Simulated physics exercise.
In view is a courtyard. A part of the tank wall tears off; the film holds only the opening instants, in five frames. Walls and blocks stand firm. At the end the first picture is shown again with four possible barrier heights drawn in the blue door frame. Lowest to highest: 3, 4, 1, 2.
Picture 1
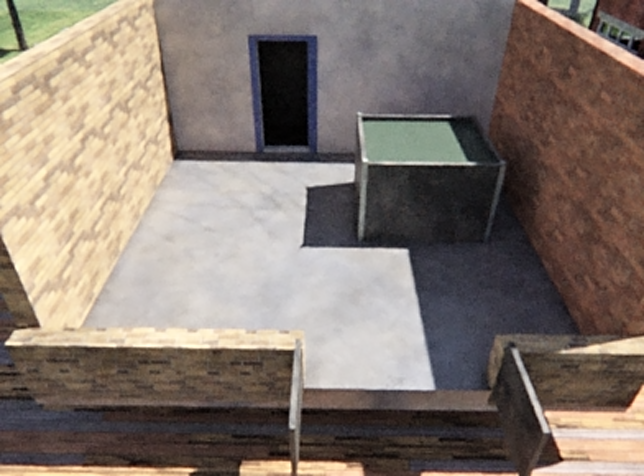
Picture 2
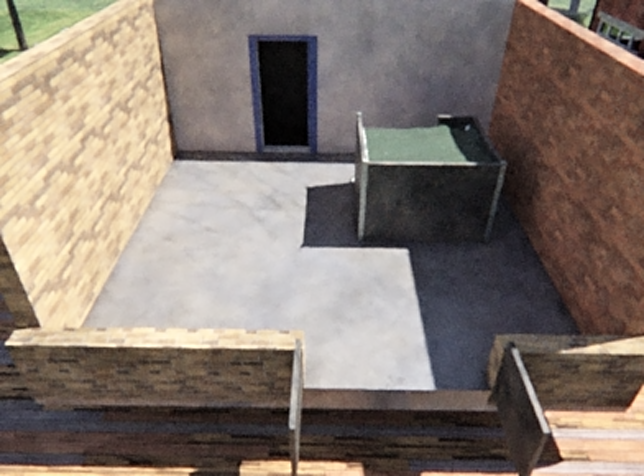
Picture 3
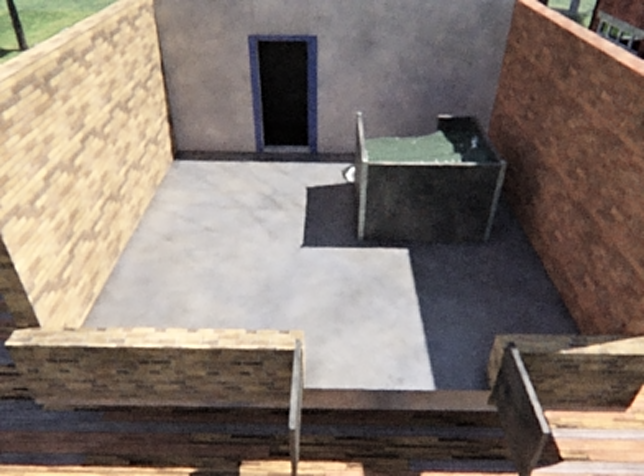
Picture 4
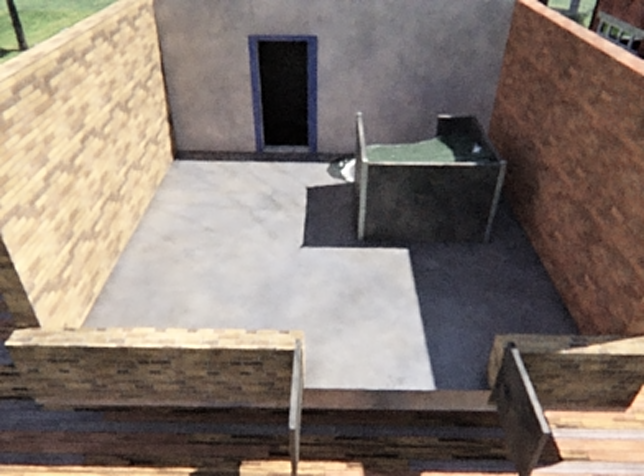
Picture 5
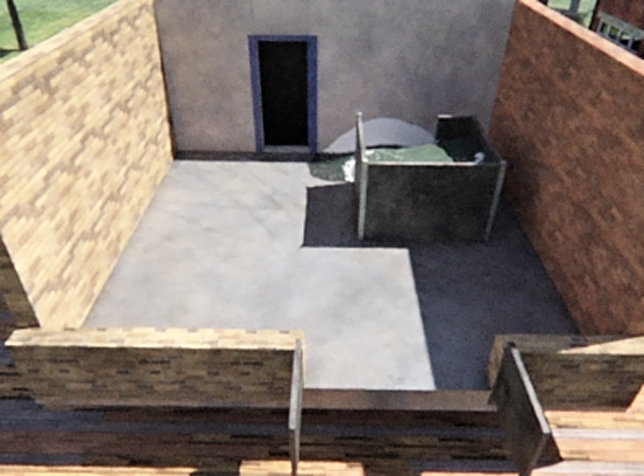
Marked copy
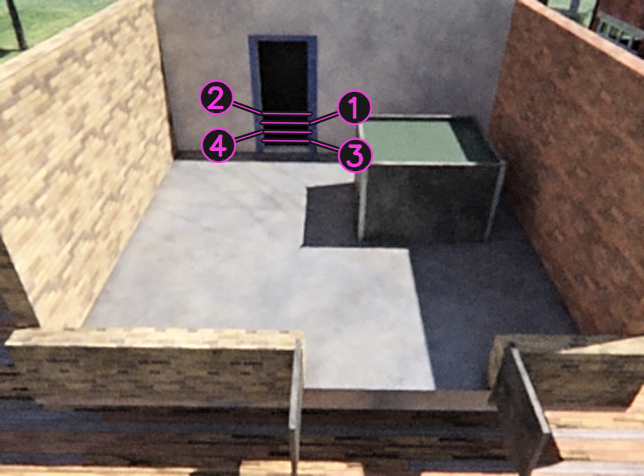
A walled courtyard with a pale grey floor is seen from above and in front, the view staying still throughout. A dark square tank of green water stands right of a blue-framed doorway in the grey back wall, between tan brick on the left and red brick on the right. The water sinks unevenly and pours out behind the tank, spreading left along the back wall as a pale arc rises.
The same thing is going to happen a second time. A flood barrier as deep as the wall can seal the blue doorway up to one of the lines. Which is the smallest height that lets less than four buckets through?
The answer is line 3.
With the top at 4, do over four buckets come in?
No, that is safe.
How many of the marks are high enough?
All of them.
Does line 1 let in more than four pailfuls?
No, that is safe.
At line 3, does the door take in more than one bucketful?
No, it does not.
On the marked copy, 1 at (286, 122); 2 at (285, 113); 3 at (286, 140); 4 at (286, 132); from the bottom up 3, 4, 1, 2.
Choosing 1, nothing gets over.
Choosing 2, nothing gets over.
Choosing 3, a splash gets over, under a bucket.
Choosing 4, nothing gets over.
